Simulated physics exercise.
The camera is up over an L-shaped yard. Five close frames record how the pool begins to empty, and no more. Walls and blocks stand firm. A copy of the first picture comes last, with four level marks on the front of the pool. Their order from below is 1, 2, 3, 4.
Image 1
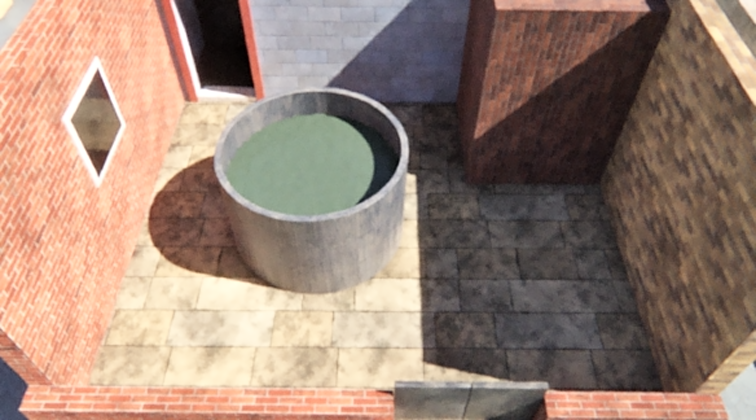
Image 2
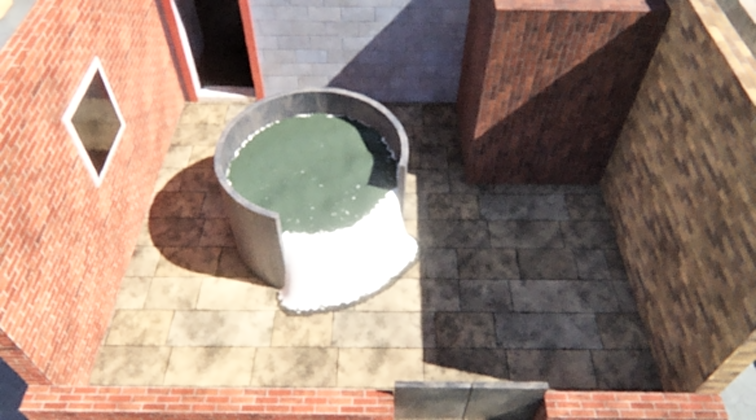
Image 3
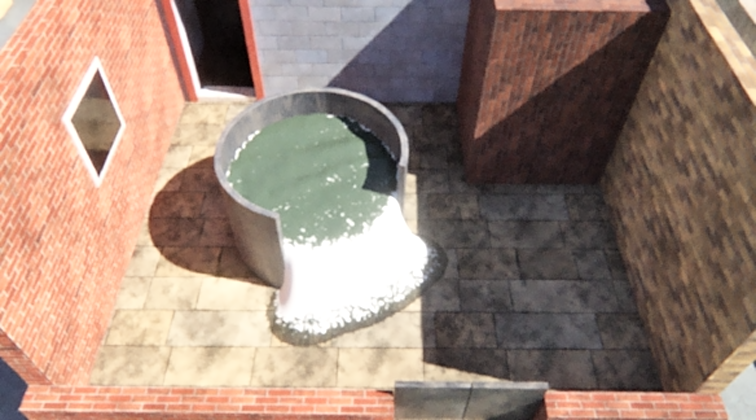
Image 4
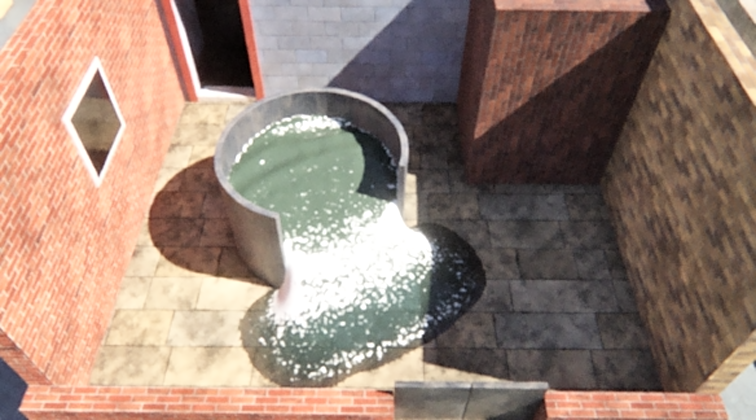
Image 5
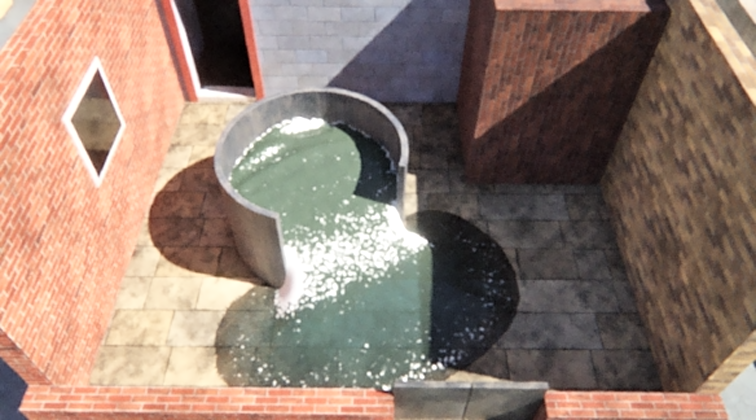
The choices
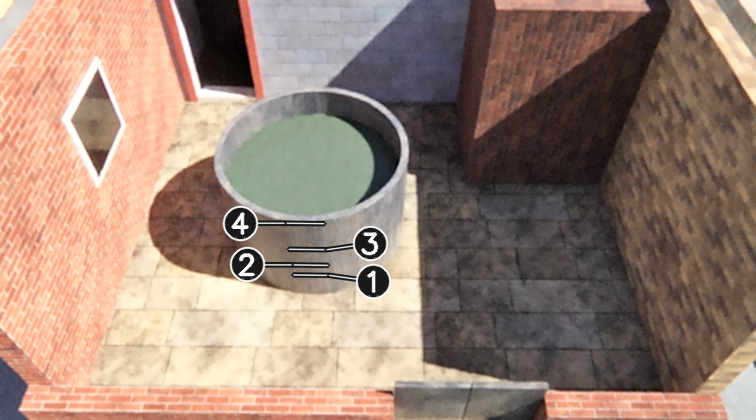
A round grey pool of dark green water stands left of centre in a paved, brick-walled yard seen from above. A red-framed doorway is behind it, a diamond-shaped window at left, a dark red brick block at back right, and a grey gate in the low front wall. The pool's front side opens and white, foaming water pours out, spreading across the paving towards the gate while the camera stays still.
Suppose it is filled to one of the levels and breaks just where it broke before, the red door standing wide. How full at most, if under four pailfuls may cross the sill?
Level 2 just does it.
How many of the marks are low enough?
Two.
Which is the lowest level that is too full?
Level 3.
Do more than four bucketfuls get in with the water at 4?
Yes, that goes wrong.
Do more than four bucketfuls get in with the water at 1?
No, not at all.
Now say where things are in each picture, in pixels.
Water in the pool at rest, its middle at (314, 170); foot of the red doorway at (228, 101); shut gate at (469, 388), in the first frame.
In the second frame, 2 % of the ground under water, visible out to (281, 293).
In the third frame, 6 % of the ground under water, visible out to (281, 330).
In the fourth frame, 13 % of the ground under water, visible out to (475, 265).
In the fifth frame, 22 % of the ground under water, visible out to (507, 313).
In white, 1 at (311, 275); 2 at (309, 265); 3 at (307, 249); 4 at (304, 223); from the bottom up 1, 2, 3, 4.
With 1, nothing gets over.
With 2, a splash gets over, under a bucket.
With 3, about 11 bucketfuls get in.
With 4, dozens of bucketfuls pour in.
